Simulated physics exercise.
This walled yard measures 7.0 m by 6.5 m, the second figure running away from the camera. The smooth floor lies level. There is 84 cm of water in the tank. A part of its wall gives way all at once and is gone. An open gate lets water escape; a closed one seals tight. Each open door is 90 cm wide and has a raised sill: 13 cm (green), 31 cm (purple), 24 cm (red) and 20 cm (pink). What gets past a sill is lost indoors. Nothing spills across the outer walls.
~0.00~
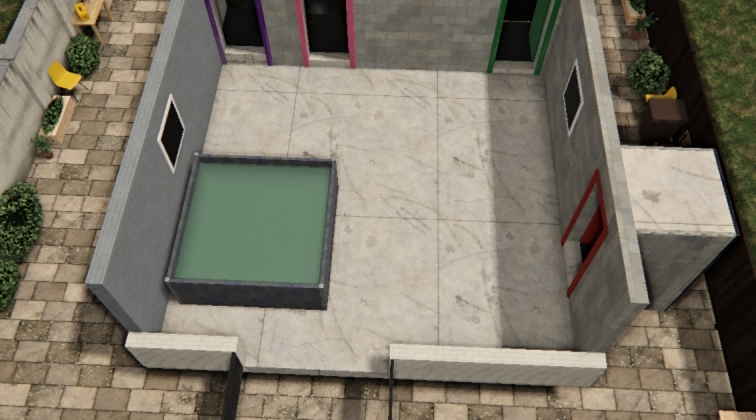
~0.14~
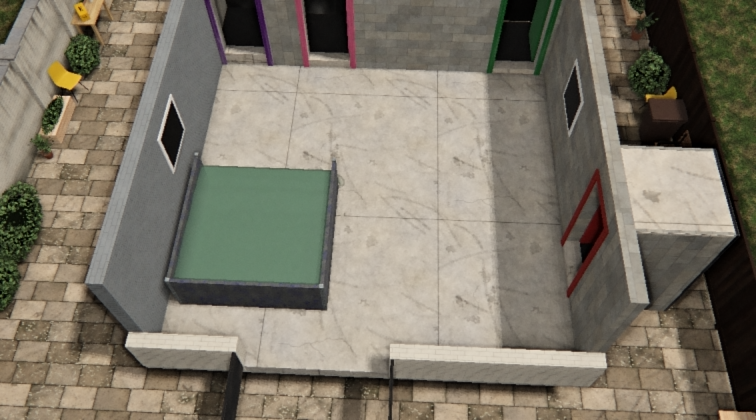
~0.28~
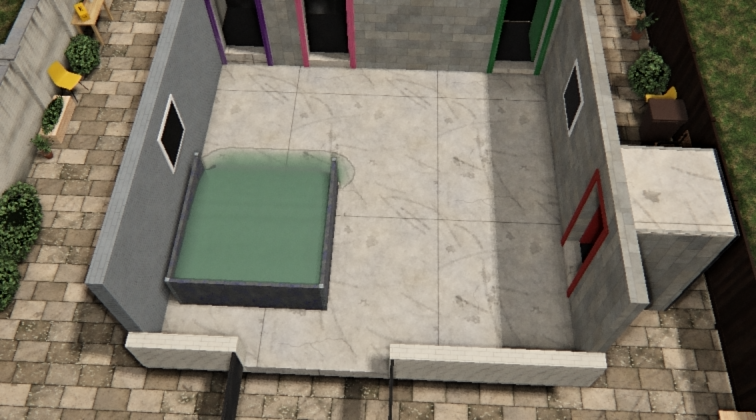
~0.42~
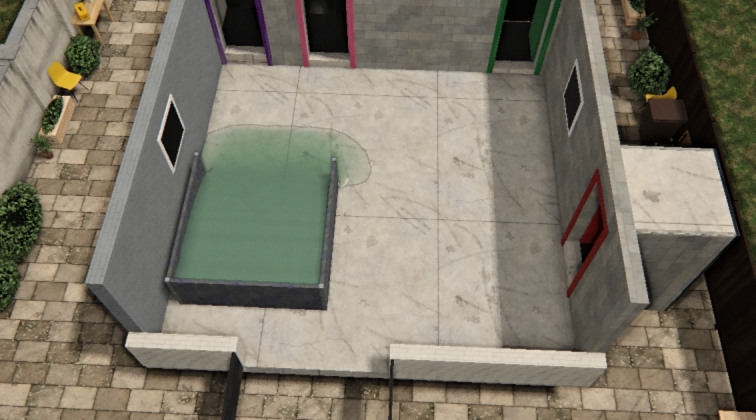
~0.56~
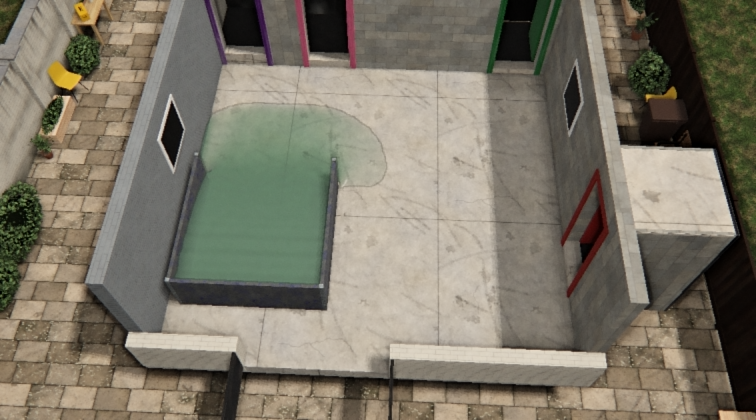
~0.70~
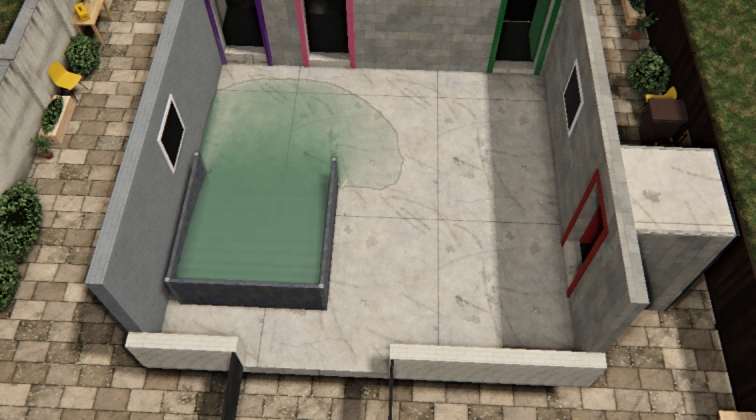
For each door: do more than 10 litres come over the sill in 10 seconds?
The water let in: At the green door it exceeds the limit; at the purple door it passes the limit; at the red door it does not reach the limit; at the pink door it passes the limit.
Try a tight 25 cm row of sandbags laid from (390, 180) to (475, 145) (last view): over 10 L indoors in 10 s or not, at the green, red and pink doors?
Against that limit: Green above, red under, pink over.
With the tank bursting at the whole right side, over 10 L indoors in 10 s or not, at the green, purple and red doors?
Against that limit: Green above, purple under, red over.
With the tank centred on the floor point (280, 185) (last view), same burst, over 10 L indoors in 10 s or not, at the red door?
Then: Red not over.
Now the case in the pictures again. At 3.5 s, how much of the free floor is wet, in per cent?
Near 50 per cent is wet.
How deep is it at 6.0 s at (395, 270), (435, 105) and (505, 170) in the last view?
In that order: 0, 9 and 19 cm.
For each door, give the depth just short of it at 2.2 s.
Depths in cm: Green 2, purple 57, red 0, pink 45.
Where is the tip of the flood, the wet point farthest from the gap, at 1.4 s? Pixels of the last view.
Around (420, 70).
After 1.4 s water covers 35 % of the floor and is deepest (58 cm) near (232, 64); green door not reached, purple door 52 cm at the sill, 22 L in, red door not reached, pink door 38 cm at the sill, 55 L in.
After 2.2 s water covers 40 % of the floor and is deepest (60 cm) near (240, 64); green door 2 cm at the sill, 0 L in, purple door 57 cm at the sill, 149 L in, red door not reached, pink door 45 cm at the sill, 178 L in.
After 3.5 s water covers 50 % of the floor and is deepest (36 cm) near (537, 74); green door 13 cm at the sill, 1 L in, purple door 35 cm at the sill, 270 L in, red door not reached, pink door 31 cm at the sill, 324 L in.
After 6.0 s water covers 80 % of the floor and is deepest (30 cm) near (567, 356); green door 23 cm at the sill, 88 L in, purple door 14 cm at the sill, 276 L in, red door 11 cm at the sill, 0 L in, pink door 12 cm at the sill, 350 L in.
After 10.0 s water covers 100 % of the floor and is deepest (18 cm) near (334, 305); green door 11 cm at the sill, 134 L in, purple door 6 cm at the sill, 276 L in, red door 13 cm at the sill, 0 L in, pink door 6 cm at the sill, 350 L in.
